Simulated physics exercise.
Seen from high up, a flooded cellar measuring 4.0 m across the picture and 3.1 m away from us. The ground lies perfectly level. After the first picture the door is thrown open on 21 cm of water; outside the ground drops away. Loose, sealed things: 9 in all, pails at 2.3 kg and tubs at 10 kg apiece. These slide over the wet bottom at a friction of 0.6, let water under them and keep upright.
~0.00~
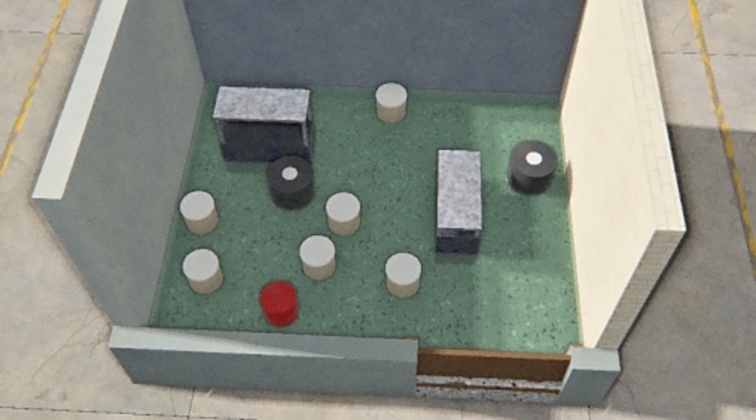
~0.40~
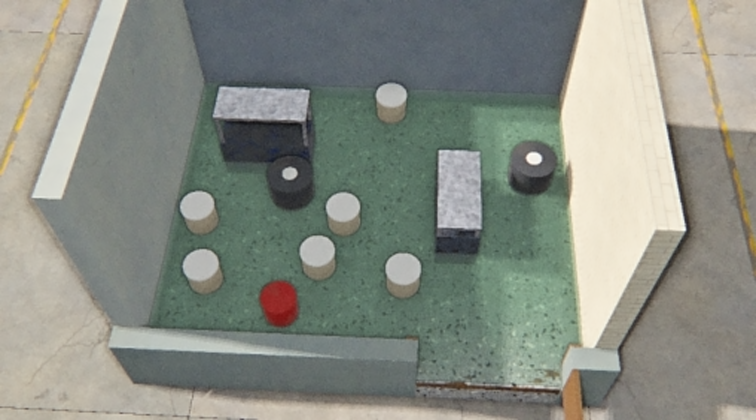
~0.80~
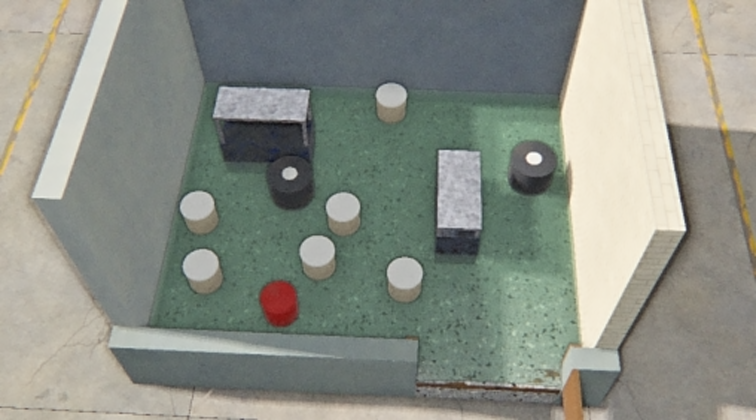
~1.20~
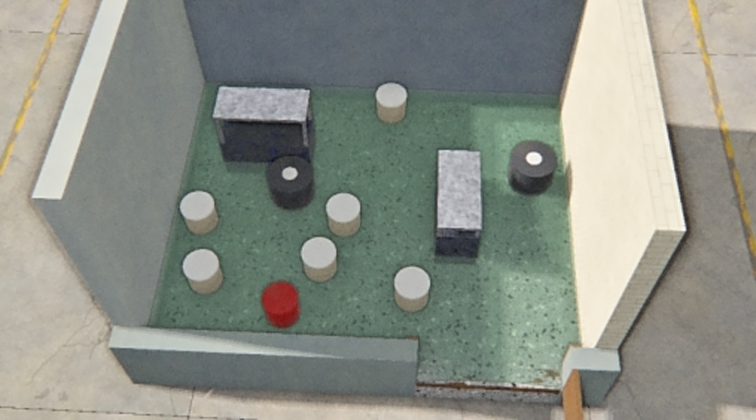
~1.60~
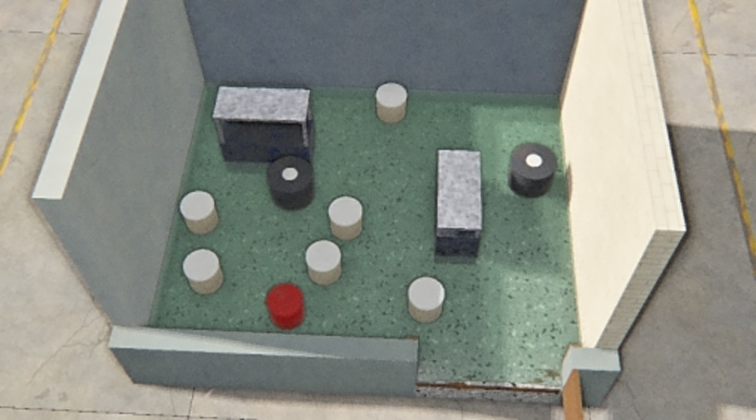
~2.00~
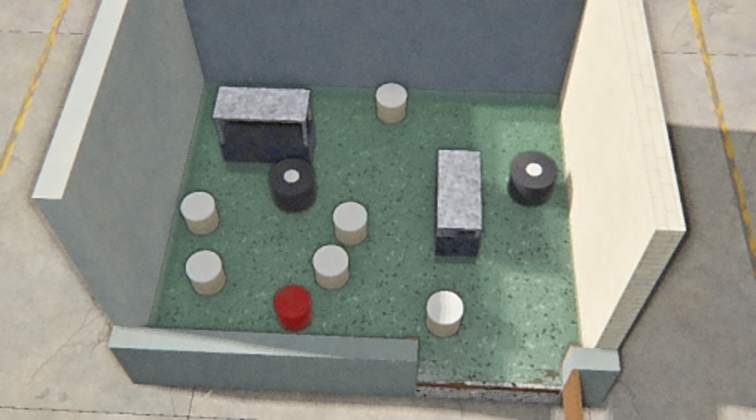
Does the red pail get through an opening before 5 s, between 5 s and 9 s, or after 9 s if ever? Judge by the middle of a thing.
Between 5 s and 9 s.
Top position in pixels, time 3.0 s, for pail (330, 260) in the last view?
Look about (358, 275).
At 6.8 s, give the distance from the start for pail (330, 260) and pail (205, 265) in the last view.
Respectively: Washed out and 40 cm.
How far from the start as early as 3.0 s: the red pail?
Around 40 centimetres.
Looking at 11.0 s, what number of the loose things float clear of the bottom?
At that time, 4.
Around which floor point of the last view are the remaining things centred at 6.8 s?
Near (376, 265).
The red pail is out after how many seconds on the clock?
Exit time: About 6.0 s.
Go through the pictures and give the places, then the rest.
The red pail at (278, 297) floats; about 2470 L in view; 0 of 9 have shifted, in the first picture.
The red pail at (278, 297), afloat; 21 cm deep round most things; 0 of 9 have shifted, in the second picture.
The red pail at (278, 297) floats; 21 cm deep round most things; 0 of 9 have shifted, in the third picture.
The red pail at (280, 298) floats; 21 cm deep round most things; 1 of 9 have shifted, in the fourth picture.
The red pail at (285, 300) floats, 6 cm from its start; 20 cm deep round most things; 3 of 9 have shifted, in the fifth picture.
The red pail at (292, 302) floats, 13 cm from its start; about 2240 L in view; 5 of 9 have shifted, in the sixth picture.
After 3.0 s the red pail is near (321, 309), 0.4 m from its start, afloat; 1 of 9 are out; 8 afloat.
After 6.8 s the red pail has gone out (at 6.1 s); 3 of 9 are out; 6 afloat.
After 11.0 s the red pail has gone out (at 6.1 s); 5 of 9 are out; 4 afloat.
After 15.0 s the red pail has gone out (at 6.1 s); 5 of 9 are out; 4 afloat.
